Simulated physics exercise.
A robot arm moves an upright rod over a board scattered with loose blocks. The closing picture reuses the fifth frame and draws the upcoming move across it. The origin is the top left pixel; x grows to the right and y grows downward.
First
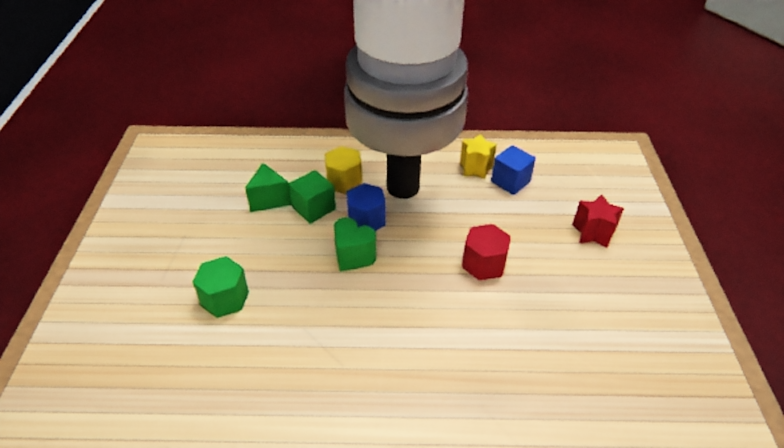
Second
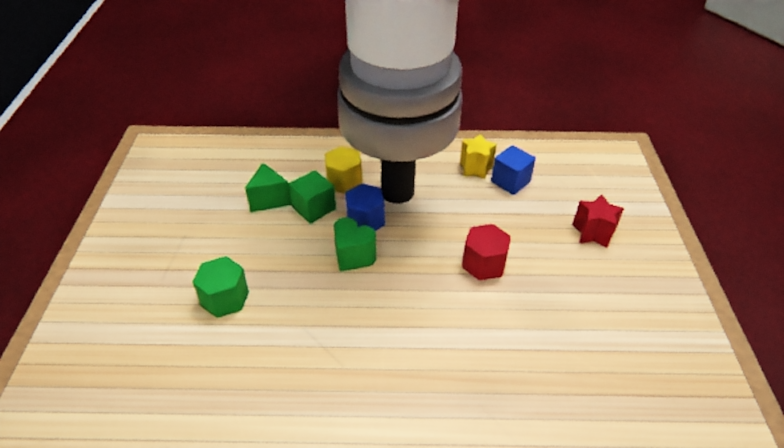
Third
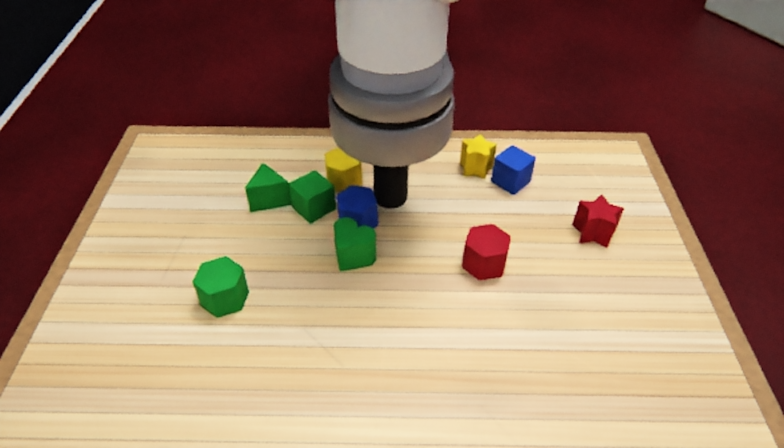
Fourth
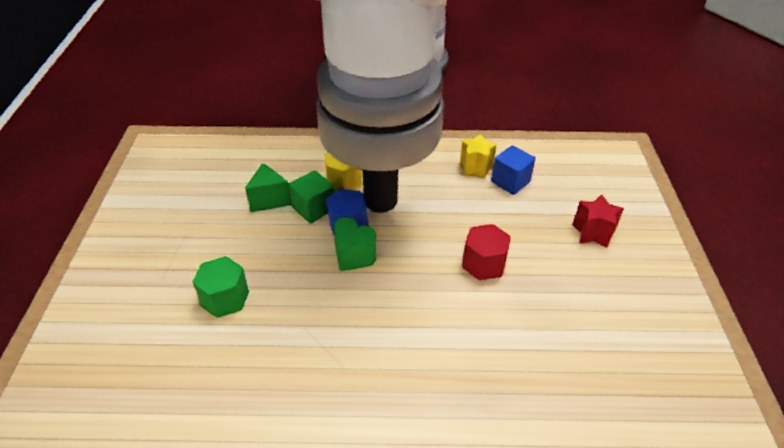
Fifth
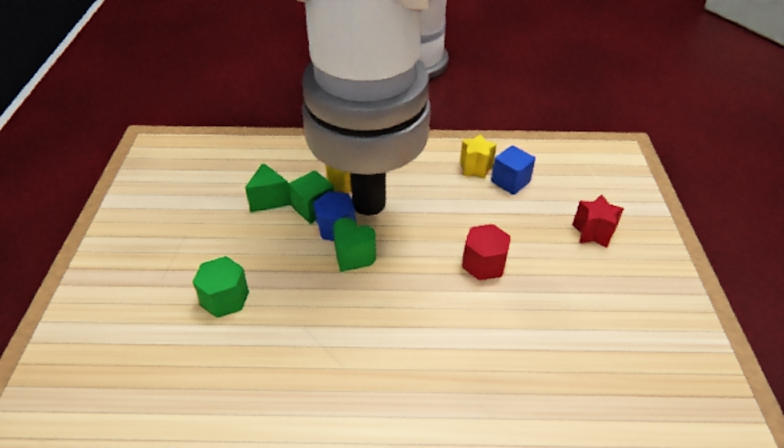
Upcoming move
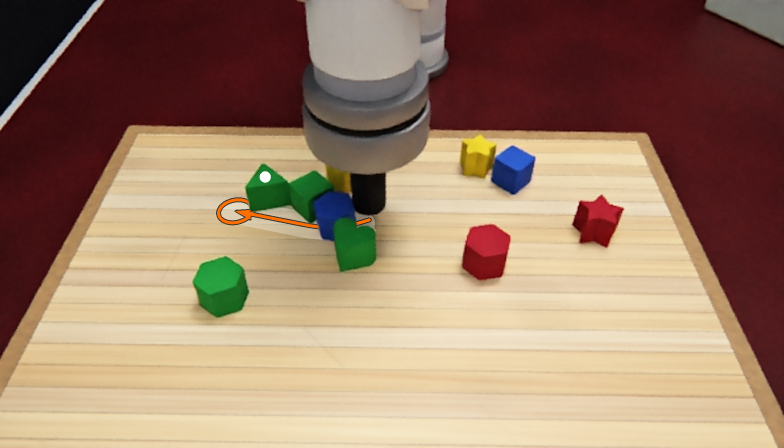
Robot arm sliding an upright rod slowly left across a wooden board, nudging a blue hexagon toward the green square beside it.
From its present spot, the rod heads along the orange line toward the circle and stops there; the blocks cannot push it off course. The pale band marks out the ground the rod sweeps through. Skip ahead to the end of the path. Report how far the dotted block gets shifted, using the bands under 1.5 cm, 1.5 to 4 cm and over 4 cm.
Medium: 1.5 to 4 cm.
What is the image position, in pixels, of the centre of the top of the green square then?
The middle of its upper face will lie at (296, 176).
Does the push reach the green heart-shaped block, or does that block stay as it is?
It keeps its spot.
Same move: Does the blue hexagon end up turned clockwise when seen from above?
It seems not.
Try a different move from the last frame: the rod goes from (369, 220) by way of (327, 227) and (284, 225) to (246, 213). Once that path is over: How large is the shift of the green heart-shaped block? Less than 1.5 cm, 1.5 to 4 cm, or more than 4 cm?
Answer: Less than 1.5 cm.
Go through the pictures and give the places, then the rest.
In the first picture, rod's lower end (403, 188); green triangular piece (265, 177); green square (311, 184); blue hexagon (366, 196); green heart-shaped block (352, 233).
In the second picture, rod (398, 193); blocks still.
In the third picture, rod (391, 198); blue hexagon (357, 198).
In the fourth picture, rod (381, 201); blue hexagon (347, 202).
In the fifth picture, rod (369, 204); green triangular piece (265, 177); green square (311, 184); blue hexagon (334, 204); green heart-shaped block (352, 233).
Drawn move, from (369, 220) through (324, 227) and (279, 220) to (236, 211); the dot is on the green triangular piece.
The first path, step by step. One third of the way, rod (321, 211); green triangular piece (263, 176); green square (307, 183); blue hexagon (287, 217), turned 20° anticlockwise.
Two thirds of the way, rod (276, 204); green triangular piece (261, 172), turned 40° anticlockwise; green square (296, 176), turned 55° clockwise; blue hexagon (263, 221), turned 60° anticlockwise.
At the end, rod (232, 195); green triangular piece (247, 169), turned 25° clockwise; green square (296, 176), turned 55° clockwise; blue hexagon (263, 221), turned 60° anticlockwise; green heart-shaped block still.
